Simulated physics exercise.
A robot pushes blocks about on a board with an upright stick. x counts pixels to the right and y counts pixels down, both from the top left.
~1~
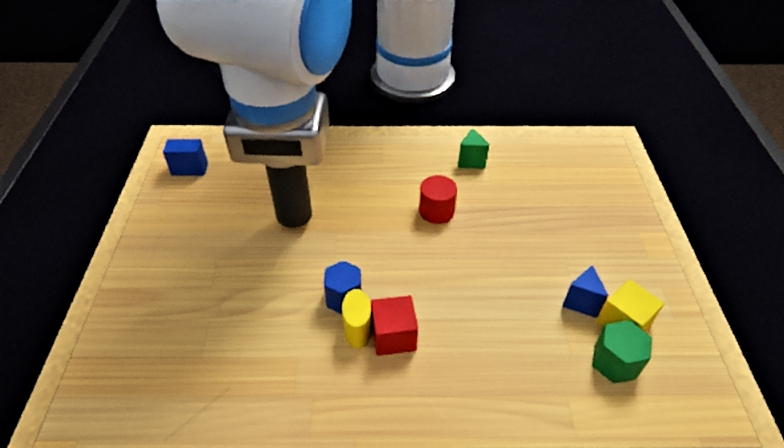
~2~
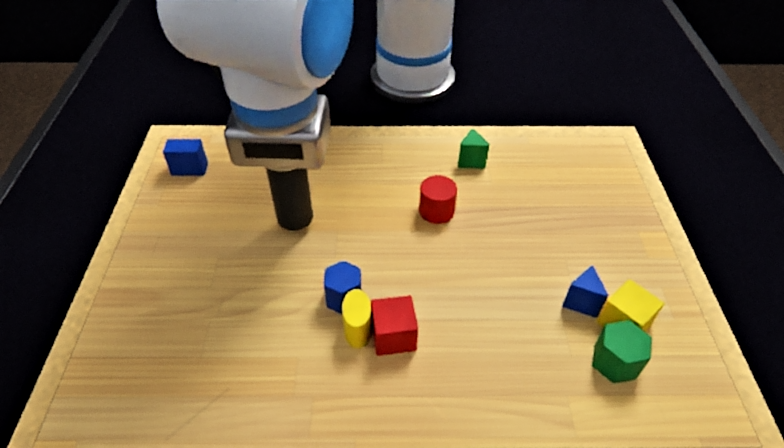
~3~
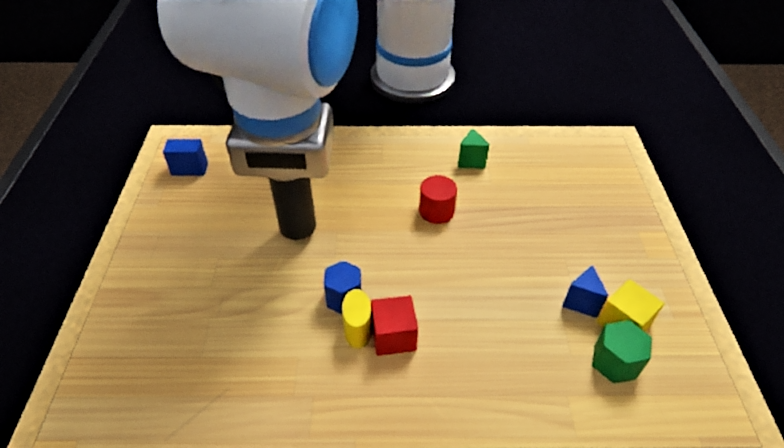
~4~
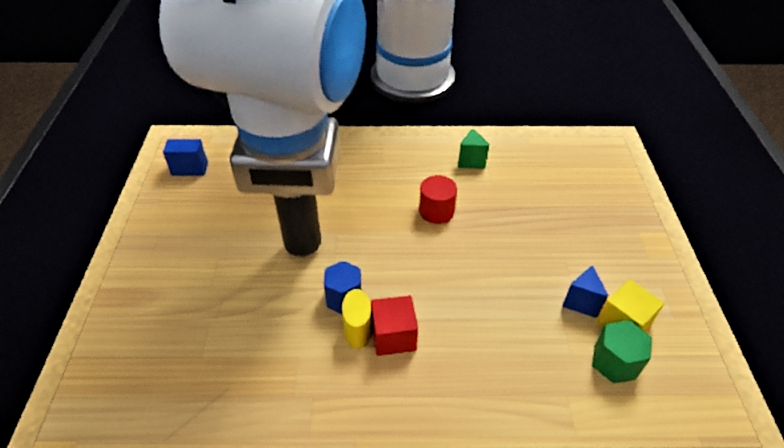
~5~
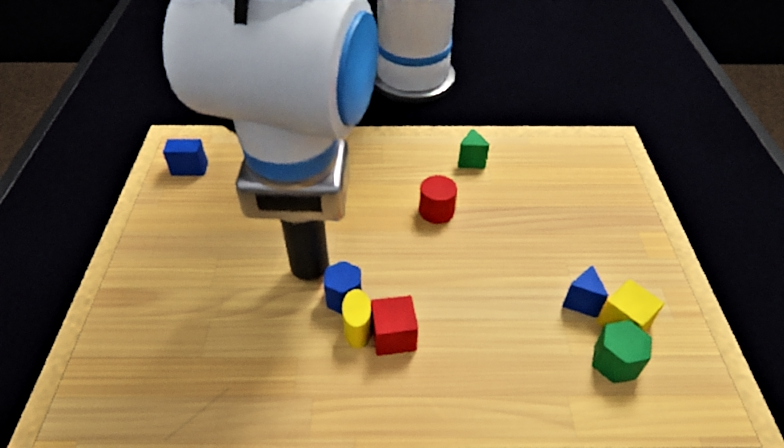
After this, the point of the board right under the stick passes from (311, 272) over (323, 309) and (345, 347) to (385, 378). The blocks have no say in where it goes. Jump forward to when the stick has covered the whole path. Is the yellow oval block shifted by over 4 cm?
Final answer: Yes.
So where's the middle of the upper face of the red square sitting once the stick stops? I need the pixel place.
It will end up at (437, 319).
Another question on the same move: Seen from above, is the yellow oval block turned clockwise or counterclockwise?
It turns counter-clockwise.
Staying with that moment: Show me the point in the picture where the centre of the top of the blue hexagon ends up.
The middle of the upper face of the blue hexagon will lie at about (368, 292) in the picture.
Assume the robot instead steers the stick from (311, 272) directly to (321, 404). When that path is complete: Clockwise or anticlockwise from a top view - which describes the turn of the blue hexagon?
It is turned anticlockwise.
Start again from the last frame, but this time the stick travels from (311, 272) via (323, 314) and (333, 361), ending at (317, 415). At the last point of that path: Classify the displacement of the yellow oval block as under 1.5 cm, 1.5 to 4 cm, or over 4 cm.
Movement: 1.5 to 4 cm.
The first path, step by step. One third of the way, stick (322, 303); blue hexagon (360, 290), turned 55° anticlockwise; yellow oval block (366, 320), turned 45° clockwise; red square (407, 318).
Two thirds of the way, stick (345, 341); blue hexagon (368, 292), turned 75° anticlockwise; yellow oval block (381, 331), turned 25° clockwise; red square (418, 318).
At the end, stick (385, 372); blue hexagon (368, 292), turned 75° anticlockwise; yellow oval block (423, 351), turned 25° anticlockwise; red square (437, 319), turned 40° anticlockwise.
